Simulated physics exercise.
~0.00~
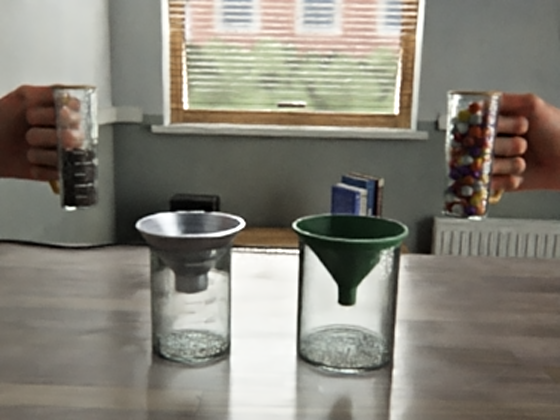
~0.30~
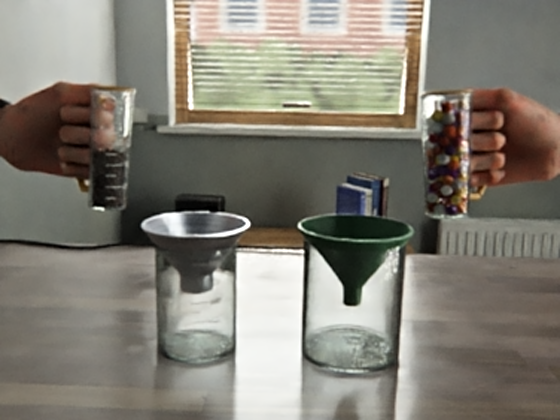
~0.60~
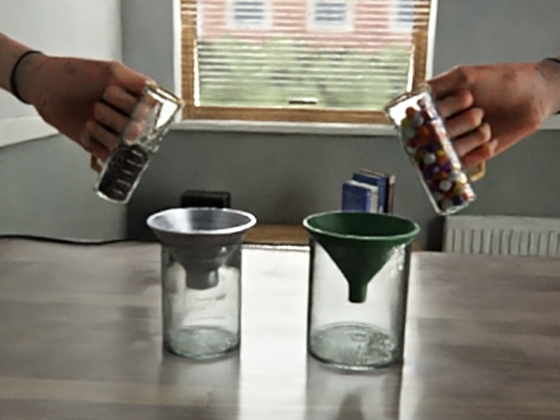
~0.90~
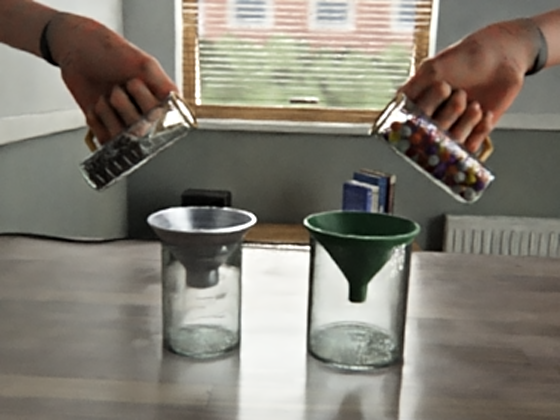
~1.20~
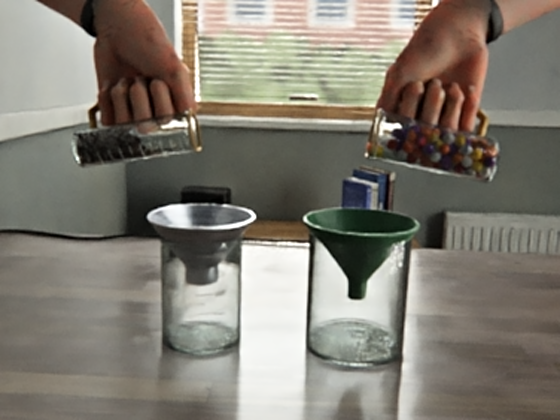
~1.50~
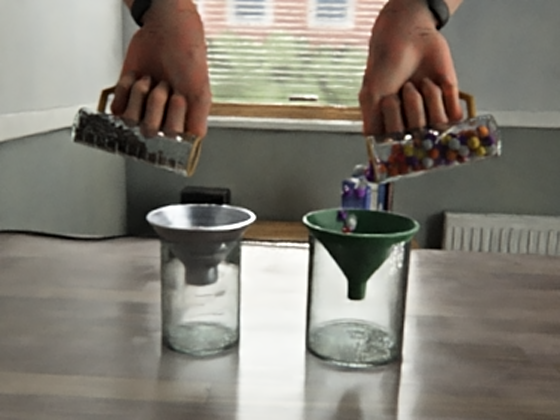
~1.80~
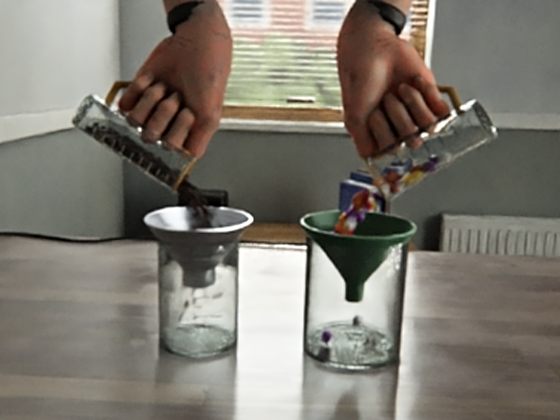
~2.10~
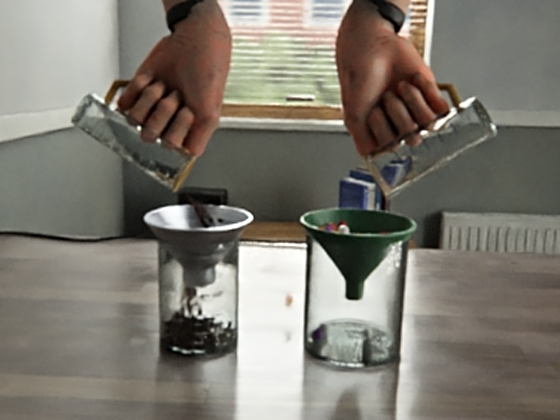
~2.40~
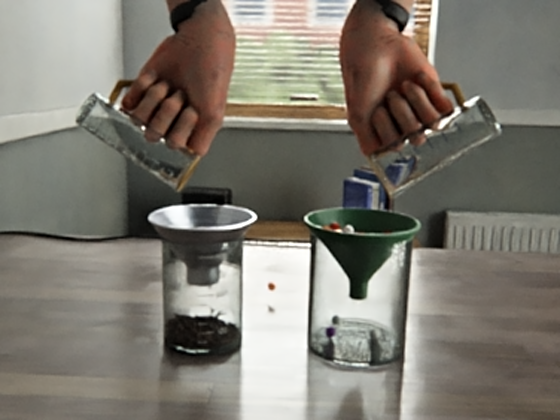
In a grey-walled room with a blind-covered window, a slightly swaying camera faces a table where a grey funnel on the left and a green one on the right stand in clear jars. Two hands hold glass cups above them, the left with small dark pieces, the right with larger multicoloured balls. The hands move inward and tip the cups, and a few balls drop first on the right. Both cups then pour out until empty. The dark pieces all pass into the left jar, while nearly all the balls stay stuck in the green funnel, with a stray few in and beside its jar.
